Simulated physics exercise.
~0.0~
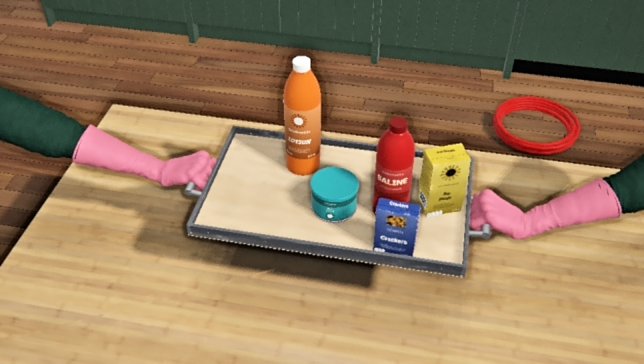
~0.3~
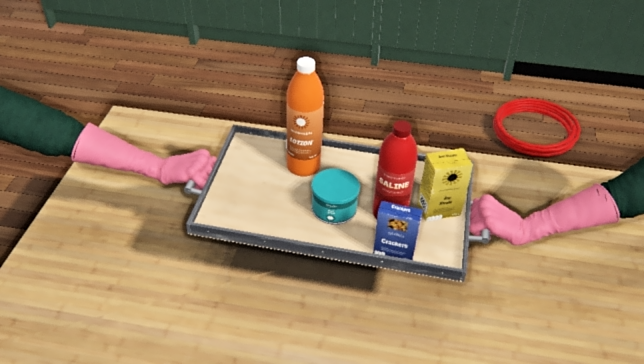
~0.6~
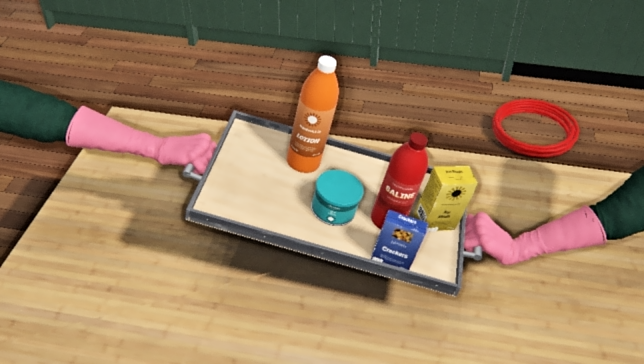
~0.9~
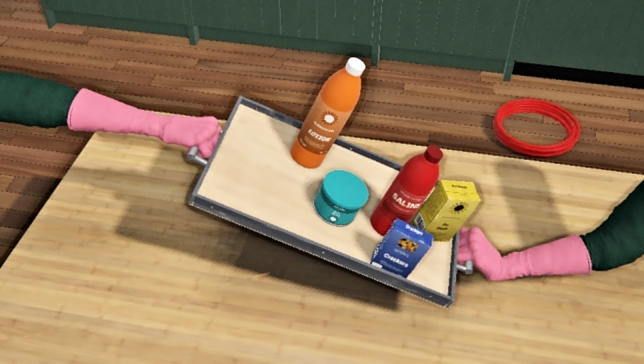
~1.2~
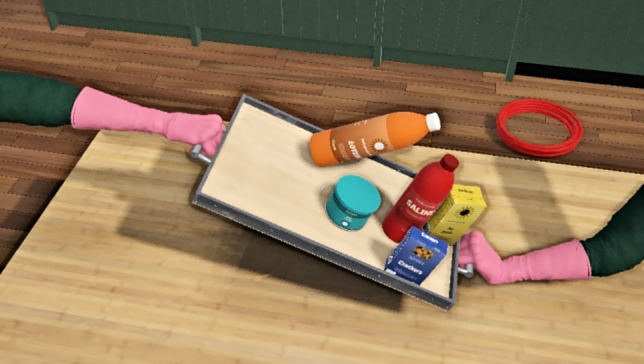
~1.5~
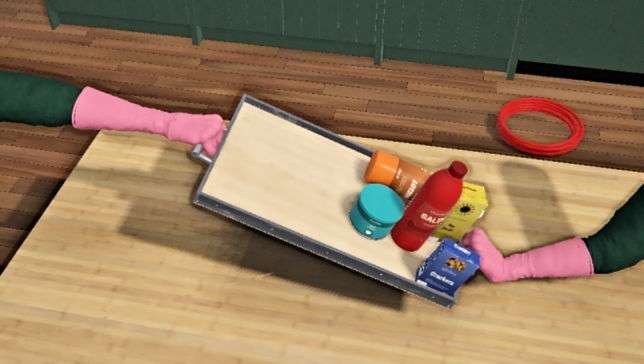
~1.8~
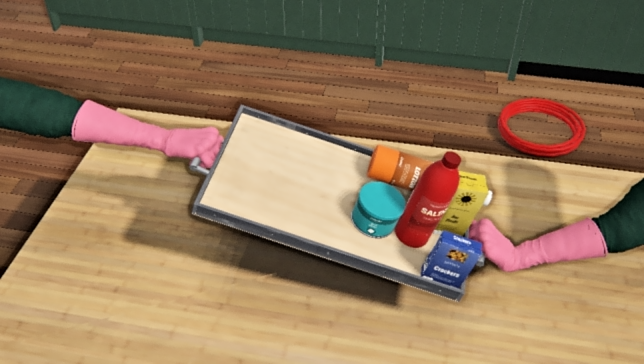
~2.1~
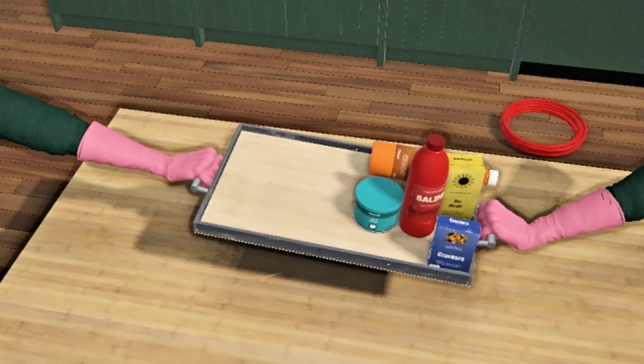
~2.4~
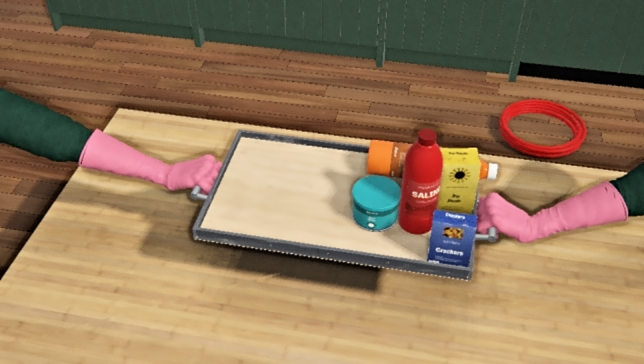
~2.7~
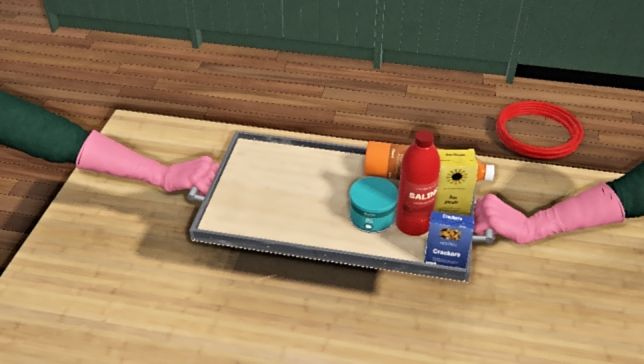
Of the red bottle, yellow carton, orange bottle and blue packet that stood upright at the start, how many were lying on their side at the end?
Only one of them, the orange bottle, was lying on its side at the end. The red bottle, yellow carton and blue packet were still upright.
